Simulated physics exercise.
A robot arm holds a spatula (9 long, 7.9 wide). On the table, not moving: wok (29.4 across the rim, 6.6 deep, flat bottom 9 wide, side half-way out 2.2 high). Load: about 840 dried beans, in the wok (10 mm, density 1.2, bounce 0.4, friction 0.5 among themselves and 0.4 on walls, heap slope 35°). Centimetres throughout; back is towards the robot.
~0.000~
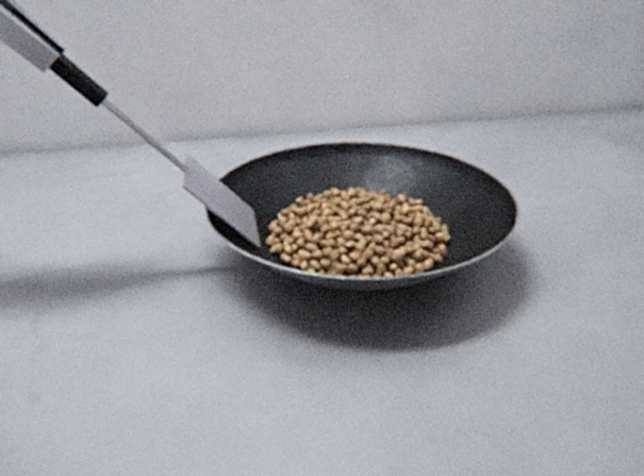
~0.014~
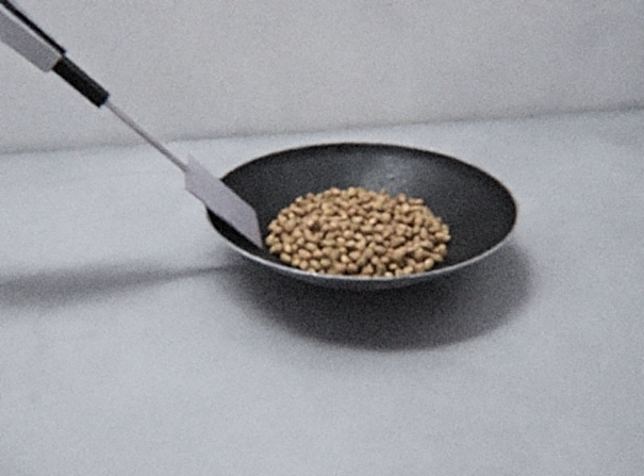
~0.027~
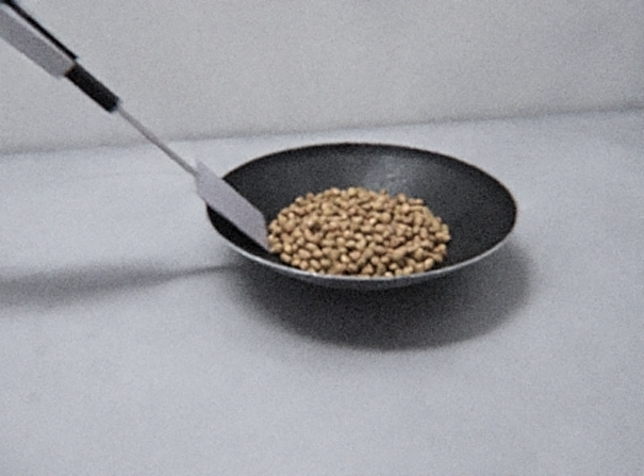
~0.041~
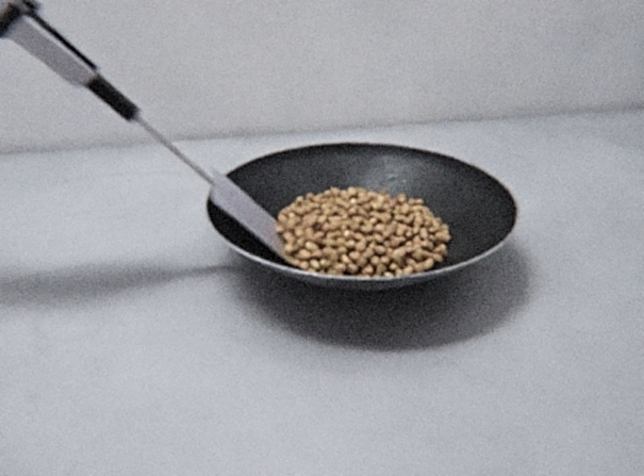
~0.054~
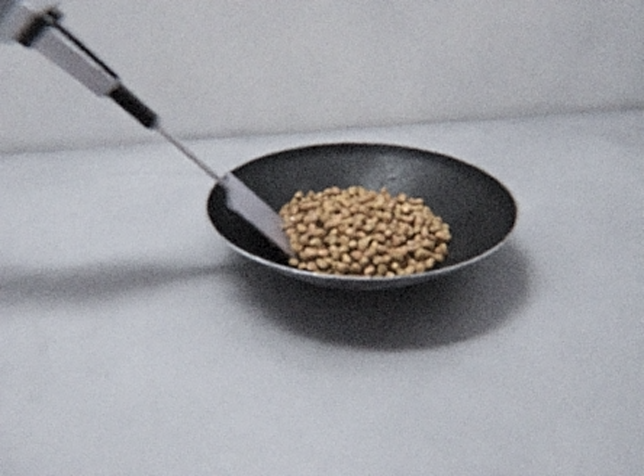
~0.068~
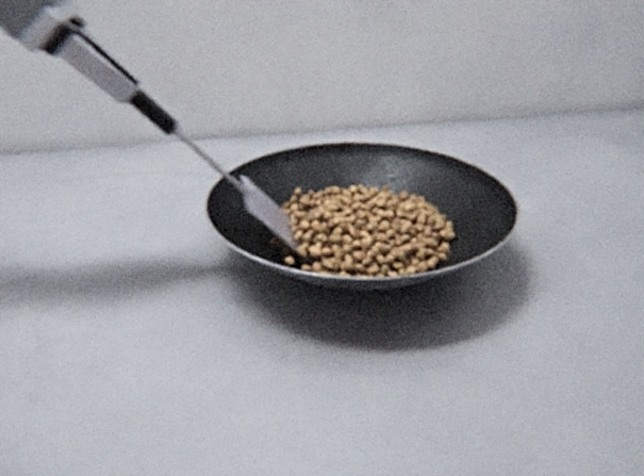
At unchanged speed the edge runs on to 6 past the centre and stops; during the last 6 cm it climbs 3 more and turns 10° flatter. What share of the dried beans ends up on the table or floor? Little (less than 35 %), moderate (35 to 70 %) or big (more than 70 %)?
Answer: Little; less than 35 % of the dried beans finish on the table or floor.
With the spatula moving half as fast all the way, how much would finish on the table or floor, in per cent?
It would be near 0 per cent.
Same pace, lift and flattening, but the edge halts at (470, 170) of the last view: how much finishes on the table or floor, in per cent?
About 50 per cent.
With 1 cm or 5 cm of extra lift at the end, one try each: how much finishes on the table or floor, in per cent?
Some 5 and 20 per cent.
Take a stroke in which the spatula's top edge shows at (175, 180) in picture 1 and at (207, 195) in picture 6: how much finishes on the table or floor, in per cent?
Some 0 per cent.
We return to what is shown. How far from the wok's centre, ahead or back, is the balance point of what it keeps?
Roughly 5.0 cm ahead.
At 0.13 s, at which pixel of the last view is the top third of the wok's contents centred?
At about (405, 207).
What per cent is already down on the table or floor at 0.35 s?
About 5 per cent.
After 0.10 s, sloping 49°, highest piece 6 above the table; 838 in the wok.
After 0.13 s, sloping 46°, highest piece 7 above the table; 838 in the wok.
After 0.35 s, sloping 39°, highest piece 8 above the table; 710 in the wok, 41 on the table or floor, 87 on the blade or in flight.
After 1.40 s, sloping 39°, highest piece 7 above the table; 701 in the wok, 137 on the table or floor.
In the end, 701 in the wok, 137 on the table or floor. That is 16 % on the table or floor.
